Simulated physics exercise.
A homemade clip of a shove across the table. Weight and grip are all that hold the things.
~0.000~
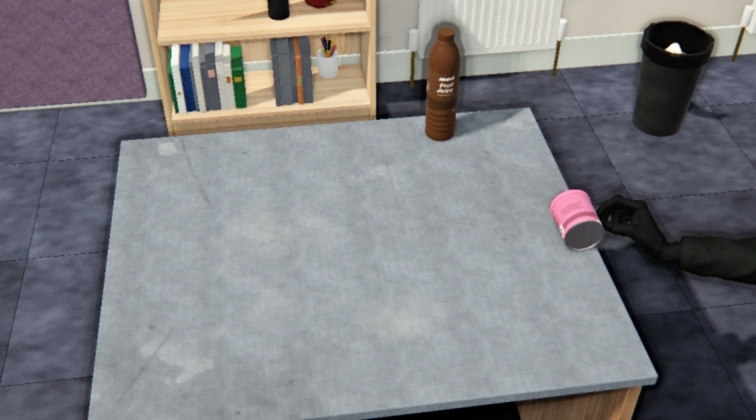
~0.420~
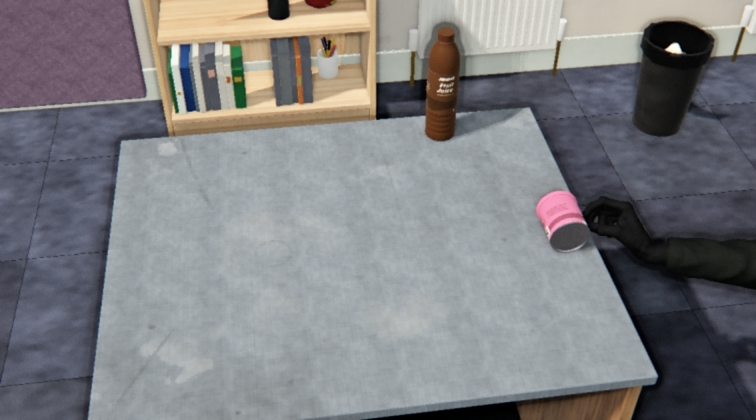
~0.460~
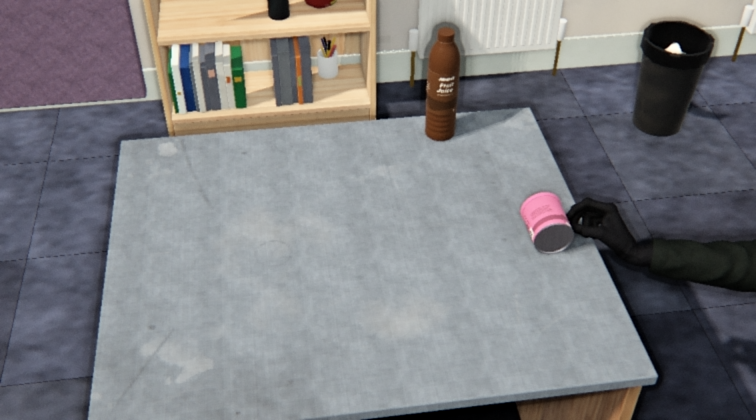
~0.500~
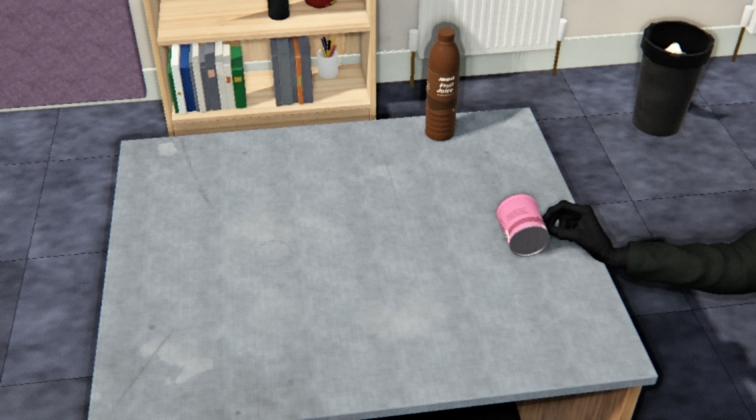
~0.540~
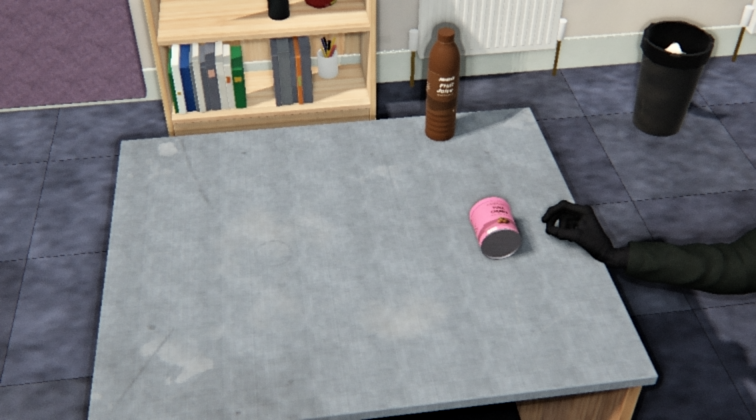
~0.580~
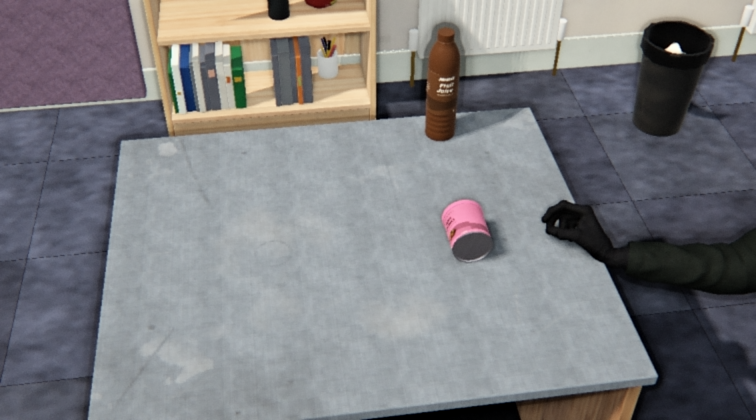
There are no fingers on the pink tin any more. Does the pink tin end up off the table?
Yes. Watch - it comes off the tabletop.
By 0.78 s, pink tin moved well along near (328, 245).
By 1.08 s, pink tin moved well along near (120, 265).
By 1.28 s, pink tin now off the table.
By 1.58 s, things are still on the move.
When it is over (1.7 s), off the table, pink tin.
